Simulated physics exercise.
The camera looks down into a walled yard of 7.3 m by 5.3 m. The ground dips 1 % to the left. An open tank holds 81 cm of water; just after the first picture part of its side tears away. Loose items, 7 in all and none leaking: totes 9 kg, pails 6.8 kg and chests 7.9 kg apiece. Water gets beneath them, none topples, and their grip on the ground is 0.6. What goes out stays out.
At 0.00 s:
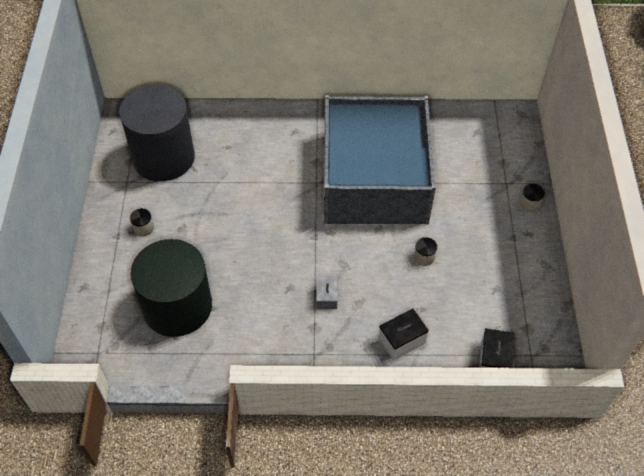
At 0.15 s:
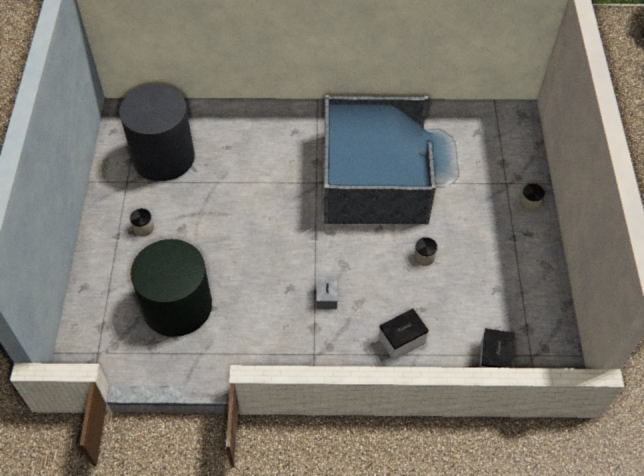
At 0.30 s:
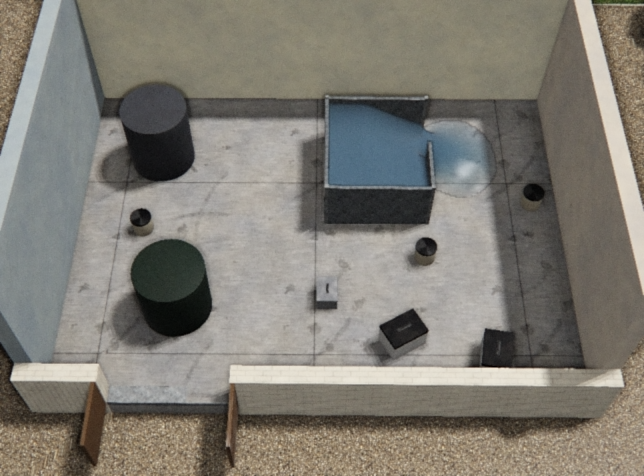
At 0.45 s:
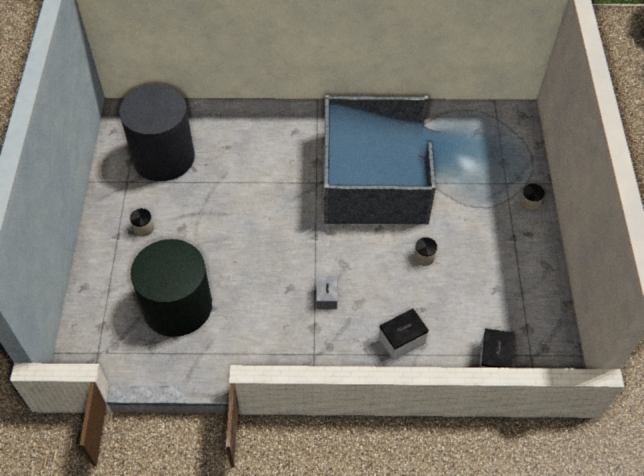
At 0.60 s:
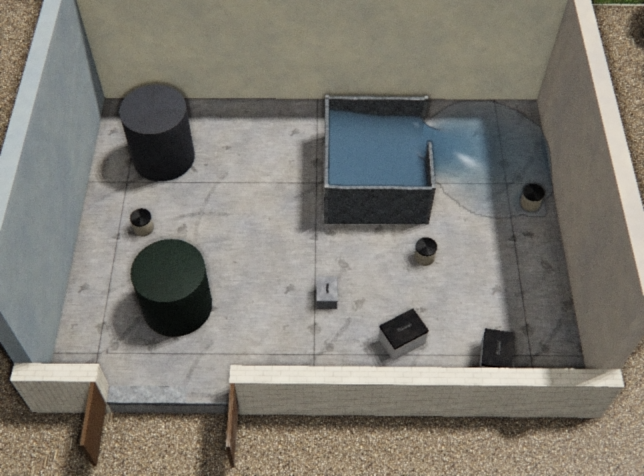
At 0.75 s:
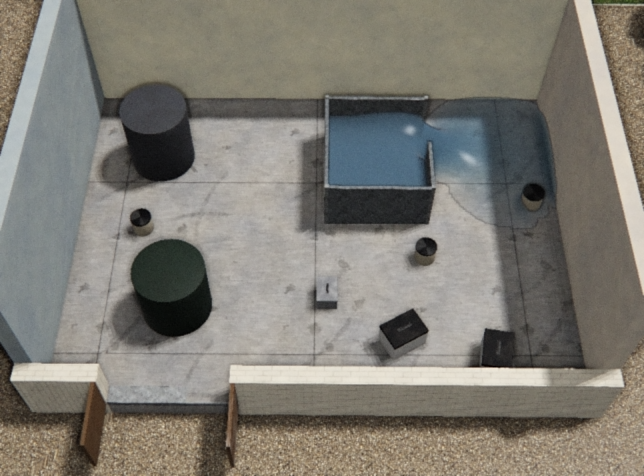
Blue water pours through a gap that opens in the right side of a square tank in a walled yard. It fans out across the grey floor in a widening, rounded sheet, reaching the right wall and surrounding a small pail, while the tank's level lowers and the cylinders and boxes stay still.
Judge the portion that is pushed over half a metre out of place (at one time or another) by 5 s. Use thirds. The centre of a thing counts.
Share: One to two thirds.
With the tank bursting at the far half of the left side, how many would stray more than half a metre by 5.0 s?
In that case 1 of them.
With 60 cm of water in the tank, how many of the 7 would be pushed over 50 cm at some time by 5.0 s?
In that case 3 of them.
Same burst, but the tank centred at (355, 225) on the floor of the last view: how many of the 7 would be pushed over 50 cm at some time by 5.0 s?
In that case 3 of them.
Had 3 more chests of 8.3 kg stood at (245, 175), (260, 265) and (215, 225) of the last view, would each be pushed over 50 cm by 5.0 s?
In that order: Under, under, less.
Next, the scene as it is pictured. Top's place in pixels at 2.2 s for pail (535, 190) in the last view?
Around (508, 286).
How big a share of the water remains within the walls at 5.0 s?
About 100 per cent.
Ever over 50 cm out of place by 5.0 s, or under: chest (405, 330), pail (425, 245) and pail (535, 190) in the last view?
In turn: Over, less, past it.
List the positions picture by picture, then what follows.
A pail at (534, 192), on the bottom; a tote is out of sight; water covers 2.5 m2; 0 of 7 have shifted, in the first frame.
A pail at (534, 192), on the bottom; a tote is out of sight; water covers 3.1 m2; 0 of 7 have shifted, in the second frame.
A pail at (534, 192) rests on the ground; a tote is out of sight; 4.0 m2 under water; 0 of 7 have shifted, in the third frame.
A pail at (534, 192), on the bottom; a tote is out of sight; water covers 5.2 m2; 0 of 7 have shifted, in the fourth frame.
A pail at (534, 192), on the bottom; a tote is out of sight; 6.4 m2 under water; 0 of 7 have shifted, in the fifth frame.
A pail at (534, 192) rests on the ground; a tote is out of sight; water covers 6.9 m2; 0 of 7 have shifted, in the sixth frame.
After 1.1 s 0 of 7 are over 50 cm from their spots; 0 afloat.
After 2.2 s 1 of 7 are over 50 cm from their spots; 0 afloat.
After 3.5 s 2 of 7 are over 50 cm from their spots; 1 afloat.
After 5.0 s 3 of 7 are over 50 cm from their spots, and 3 have been at some point; 1 afloat.
